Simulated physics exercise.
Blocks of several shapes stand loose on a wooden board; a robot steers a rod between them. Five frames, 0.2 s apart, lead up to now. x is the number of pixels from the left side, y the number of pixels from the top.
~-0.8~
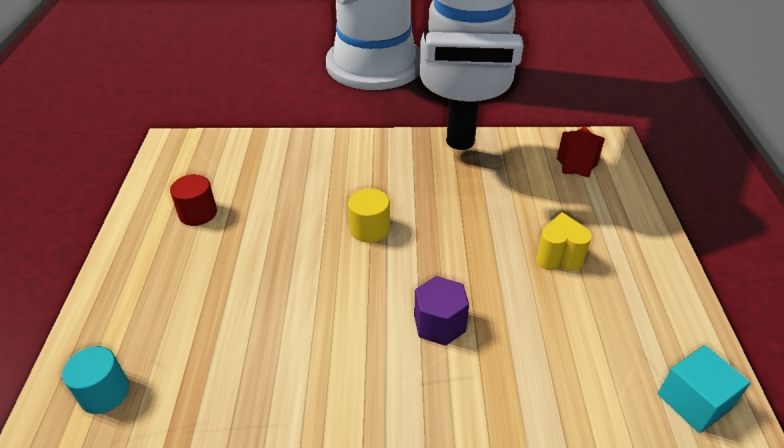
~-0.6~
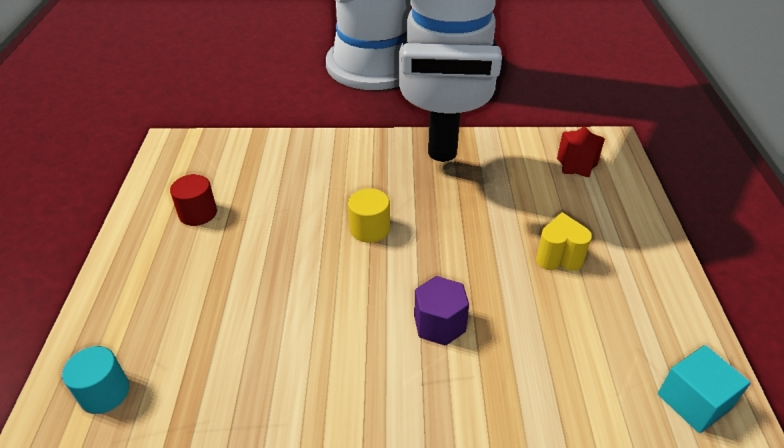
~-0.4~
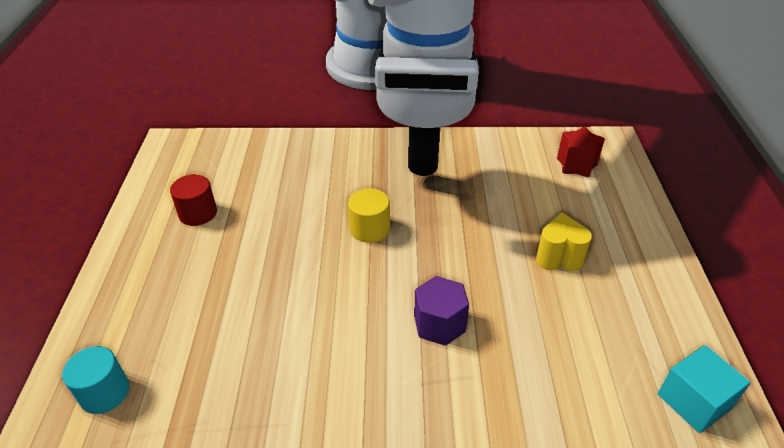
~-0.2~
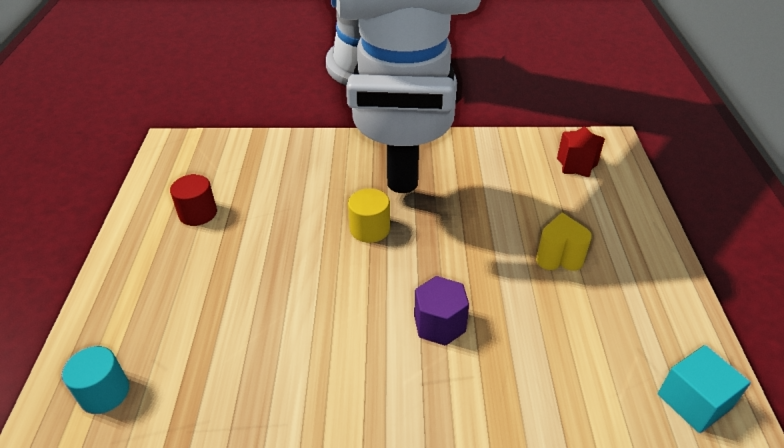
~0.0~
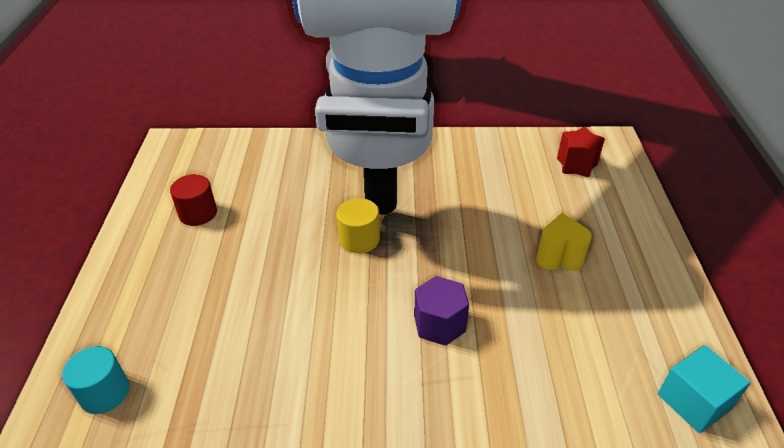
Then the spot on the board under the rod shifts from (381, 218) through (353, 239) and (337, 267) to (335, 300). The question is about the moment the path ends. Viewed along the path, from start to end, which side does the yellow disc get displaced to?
Side: Right.
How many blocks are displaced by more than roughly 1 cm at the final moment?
Blocks displaced: 1.
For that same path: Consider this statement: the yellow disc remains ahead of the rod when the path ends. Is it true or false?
Answer: False.
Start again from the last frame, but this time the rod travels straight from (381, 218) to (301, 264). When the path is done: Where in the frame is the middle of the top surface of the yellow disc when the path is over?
I'd expect the centre of its top face to be at (304, 265).
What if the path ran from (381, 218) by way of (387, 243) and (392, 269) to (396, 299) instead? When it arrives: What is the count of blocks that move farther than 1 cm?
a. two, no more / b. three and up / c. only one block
Option c.
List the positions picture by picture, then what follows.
The first frame shows lower end of the rod (460, 142), tops of blocks, yellow disc (369, 201), purple hexagonal block (442, 296).
The second frame shows rod (443, 153), blocks as before.
The third frame shows rod (423, 167), blocks as before.
The fourth frame shows rod (403, 184), blocks as before.
The fifth frame shows rod (381, 205), yellow disc (358, 211), purple hexagonal block (442, 296).
The first path, step by step. One third of the way, rod (352, 226); yellow disc (329, 236).
Two thirds of the way, rod (335, 255); yellow disc (306, 264).
At the end, rod (334, 287); yellow disc (291, 286); purple hexagonal block not moved.
